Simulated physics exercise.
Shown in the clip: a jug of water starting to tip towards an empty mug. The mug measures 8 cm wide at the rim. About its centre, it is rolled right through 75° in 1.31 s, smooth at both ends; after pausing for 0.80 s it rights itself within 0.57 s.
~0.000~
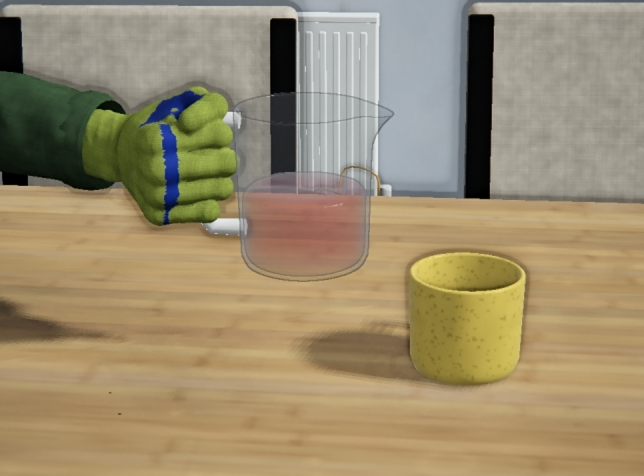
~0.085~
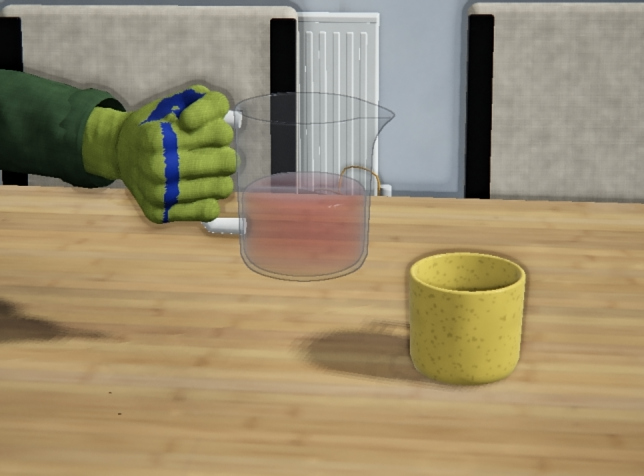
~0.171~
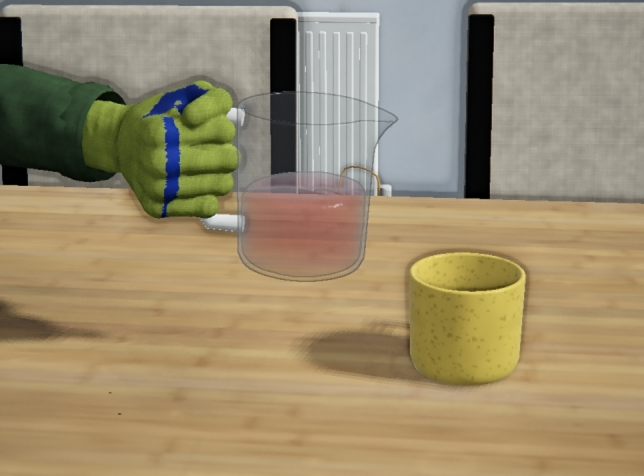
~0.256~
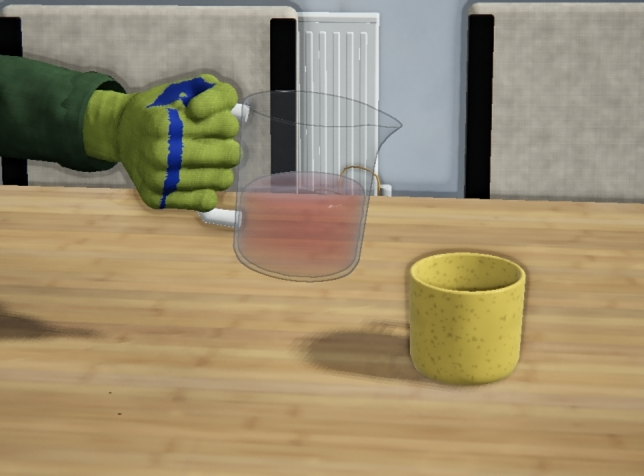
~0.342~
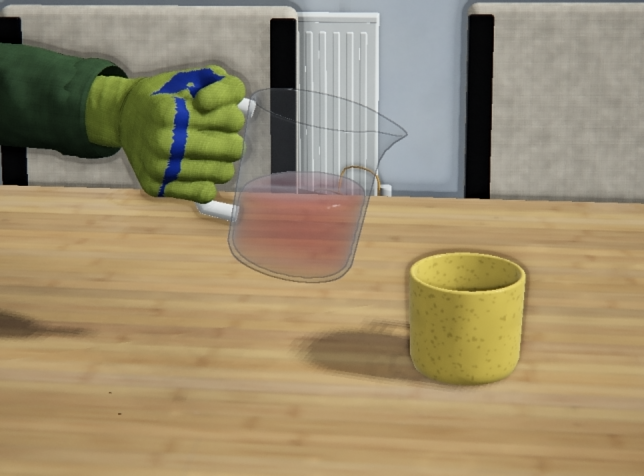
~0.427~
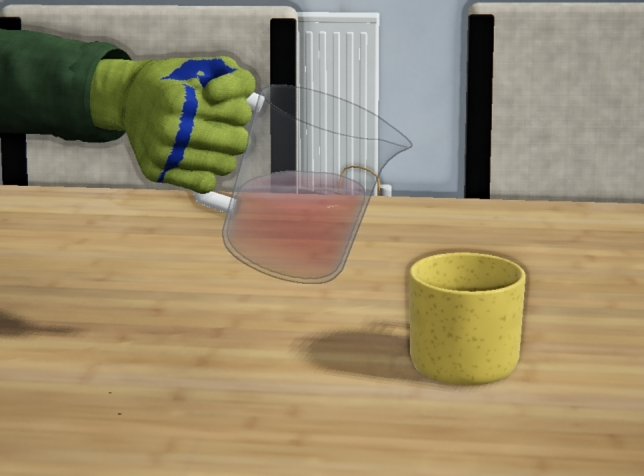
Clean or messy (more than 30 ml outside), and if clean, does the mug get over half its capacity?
You'd get a tidy, over-half fill.
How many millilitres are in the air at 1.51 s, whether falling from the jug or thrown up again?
Liquid in flight: Around 15 ml.
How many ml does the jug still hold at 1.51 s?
I'd guess around 200 ml at that point.
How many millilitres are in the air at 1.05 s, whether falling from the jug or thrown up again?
It comes to some 20 ml.
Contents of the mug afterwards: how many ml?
I'd say about 290 ml in there.
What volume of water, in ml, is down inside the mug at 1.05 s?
Close to 15 ml.
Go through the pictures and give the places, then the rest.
In the first frame, it leans 0°; its right rim is at (394, 112); the water meets the walls at (261, 186) and (351, 188); the mug's rim runs from (412, 273) to (523, 277).
In the second frame, it leans 1°; its right rim is at (395, 114); the water meets the walls at (258, 185) and (351, 188).
In the third frame, it leans 3°; its right rim is at (398, 117); the water meets the walls at (262, 185) and (352, 188).
In the fourth frame, it leans 7°; its right rim is at (402, 124); the water meets the walls at (255, 185) and (353, 189).
In the fifth frame, it leans 12°; its right rim is at (407, 133); the water meets the walls at (256, 184) and (352, 188).
In the sixth frame, it leans 18°; its right rim is at (413, 144); the water meets the walls at (246, 186) and (353, 187).
After 1.05 s the tilt is 68° and the mug has 15 ml, the jug 375 ml, and 0 ml is on the table top.
After 1.51 s the tilt is 75° and the mug has 195 ml, the jug 200 ml, and 0 ml is on the table top.
After 1.99 s the tilt is 75° and the mug has 270 ml, the jug 135 ml, and 5 ml is on the table top.
After 2.51 s the tilt is 15° and the mug has 285 ml, the jug 120 ml, and 10 ml is on the table top.
In the end the mug has 285 ml, the jug 120 ml, and 10 ml is on the table top.
